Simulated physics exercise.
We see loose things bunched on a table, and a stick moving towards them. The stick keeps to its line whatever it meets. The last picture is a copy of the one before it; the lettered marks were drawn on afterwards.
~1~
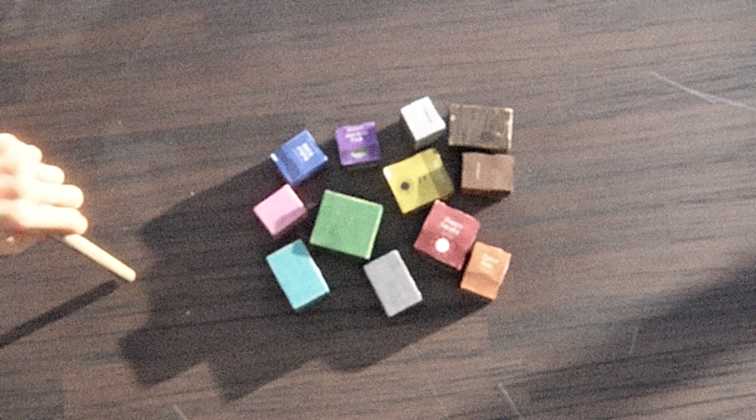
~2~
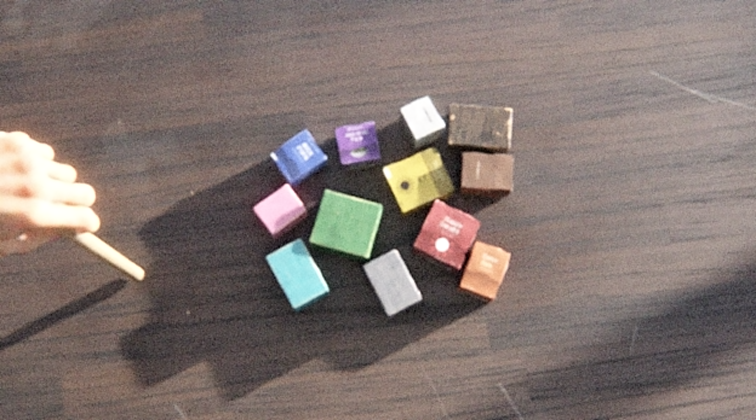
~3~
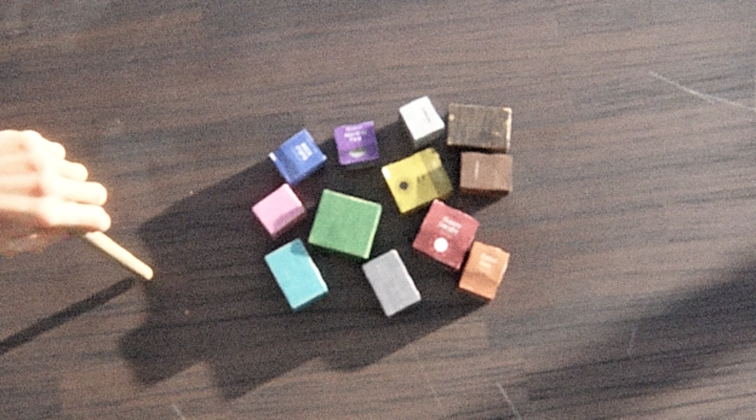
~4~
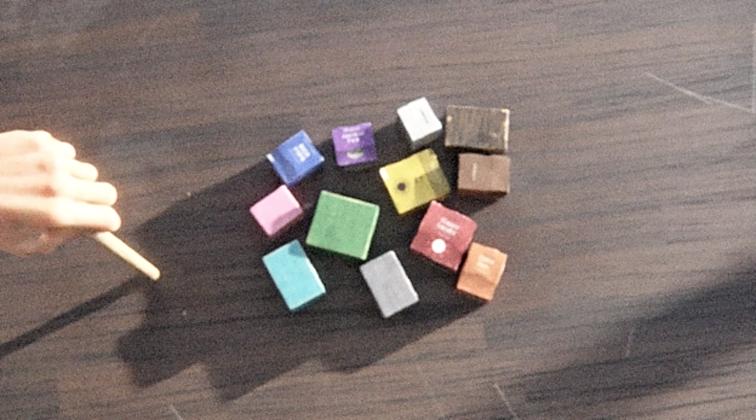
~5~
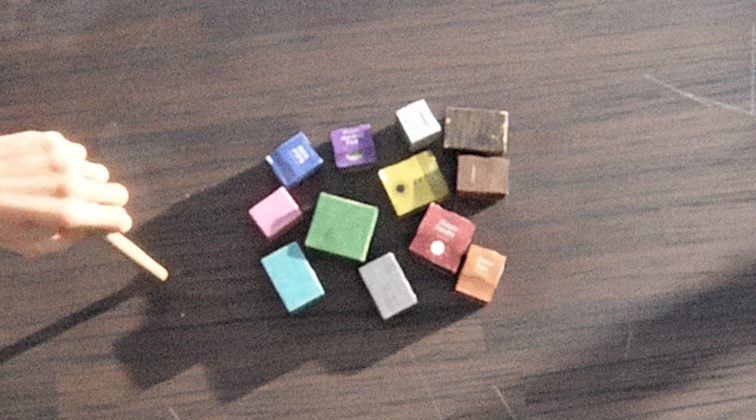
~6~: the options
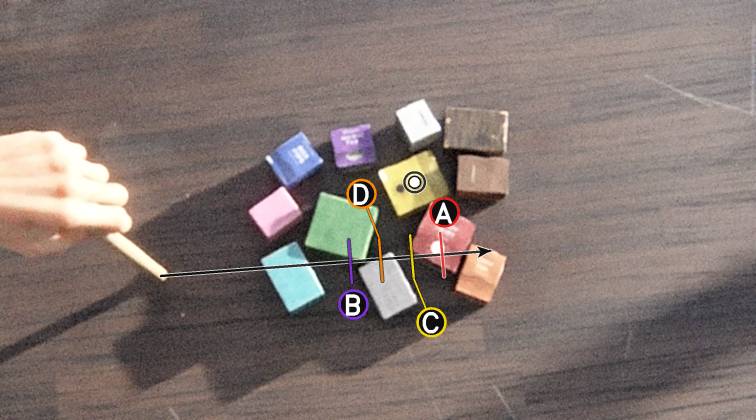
A cluster of small colourful boxes and blocks sat still on a dark wooden table while a hand on the left moved a thin stick a short way to the right, towards them.
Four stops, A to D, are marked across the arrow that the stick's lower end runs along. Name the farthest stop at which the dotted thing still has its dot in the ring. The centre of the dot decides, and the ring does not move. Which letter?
It should halt at B.
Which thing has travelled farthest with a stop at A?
The green block has gone farthest.
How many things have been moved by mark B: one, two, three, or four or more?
It has moved three.
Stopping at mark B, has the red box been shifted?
No.
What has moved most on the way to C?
The green block.
On the marked copy, A at (443, 254); B at (351, 261); C at (412, 257); D at (381, 259); the arrow from (161, 276) to (490, 251); the white dot at (415, 182).
Following B. Soon after the start, foot of the stick (230, 271).
Later, foot of the stick (298, 265); turquoise block (319, 281); green block (366, 228).
In the end, foot of the stick (351, 262); turquoise block (341, 294); green block (373, 229); the dot is still in its ring.
As for the rest, A shifts the dotted thing to (427, 151); C shifts the dotted thing to (426, 155); D shifts the dotted thing to (422, 168).
